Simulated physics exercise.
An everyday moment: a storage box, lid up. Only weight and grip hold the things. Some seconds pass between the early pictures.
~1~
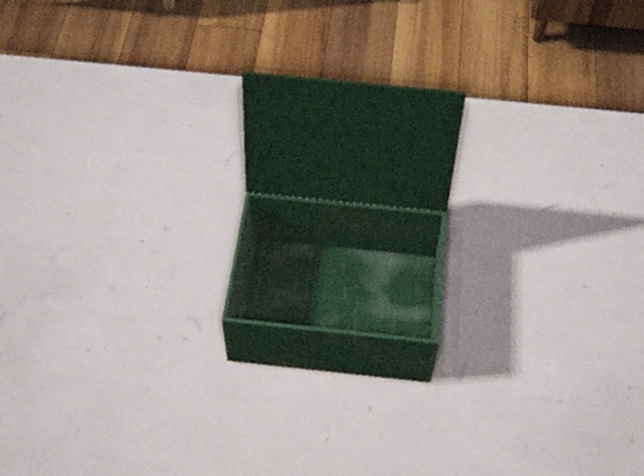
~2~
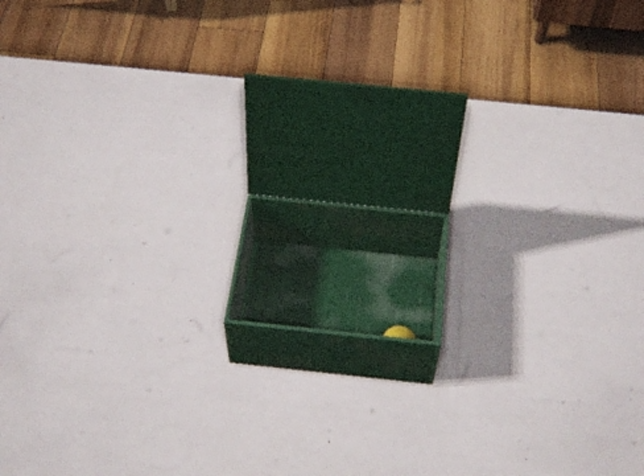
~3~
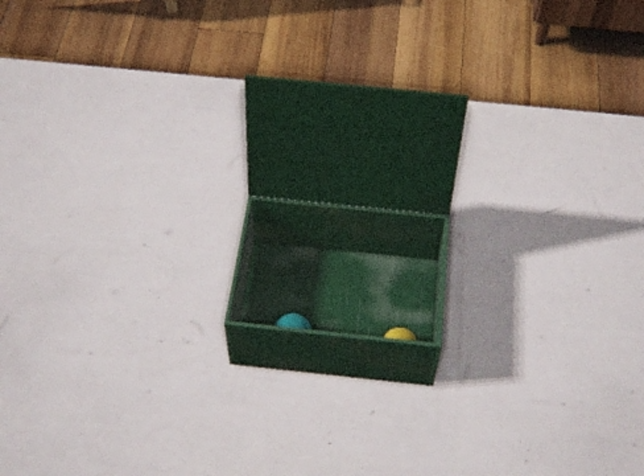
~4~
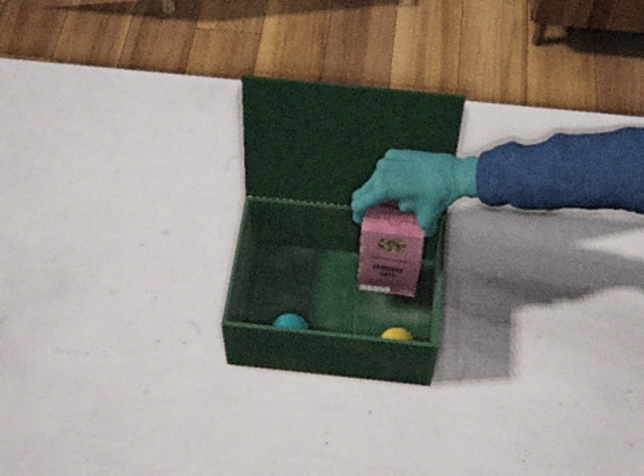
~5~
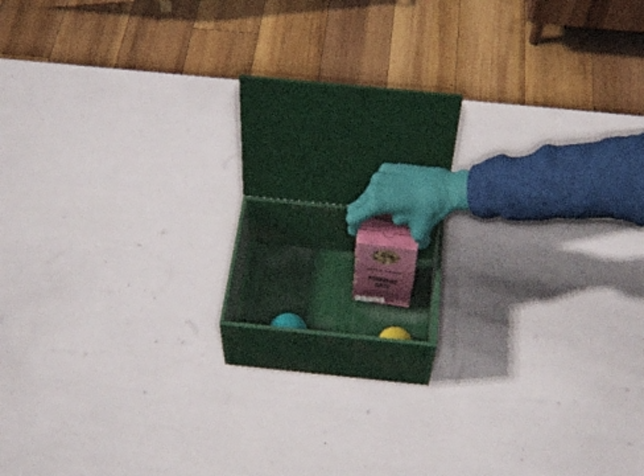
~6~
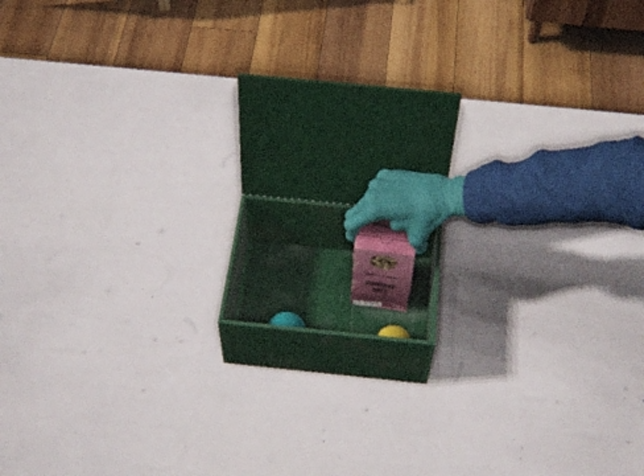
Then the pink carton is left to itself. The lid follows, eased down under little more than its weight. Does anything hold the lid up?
It is held up.
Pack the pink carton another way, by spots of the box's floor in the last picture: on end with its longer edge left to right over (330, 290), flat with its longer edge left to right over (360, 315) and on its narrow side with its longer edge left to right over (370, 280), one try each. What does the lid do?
First, it stays ajar; second, it shuts flat; third, it sits on the rim.
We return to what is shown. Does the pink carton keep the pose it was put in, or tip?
The pink carton keeps its pose.
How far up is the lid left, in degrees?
About 45°.
Then, 1.00 s later than the last frame, lid starting down.
Then, 1.40 s later than the last frame, lid 73° above the rim.
Then, 1.50 s later than the last frame, lid 66° above the rim.
Then, 1.70 s later than the last frame, lid 48° above the rim.
When it is over, lid 46° above the rim; all 3 as before. End places, in pixels of the last picture, pink carton near (383, 264).
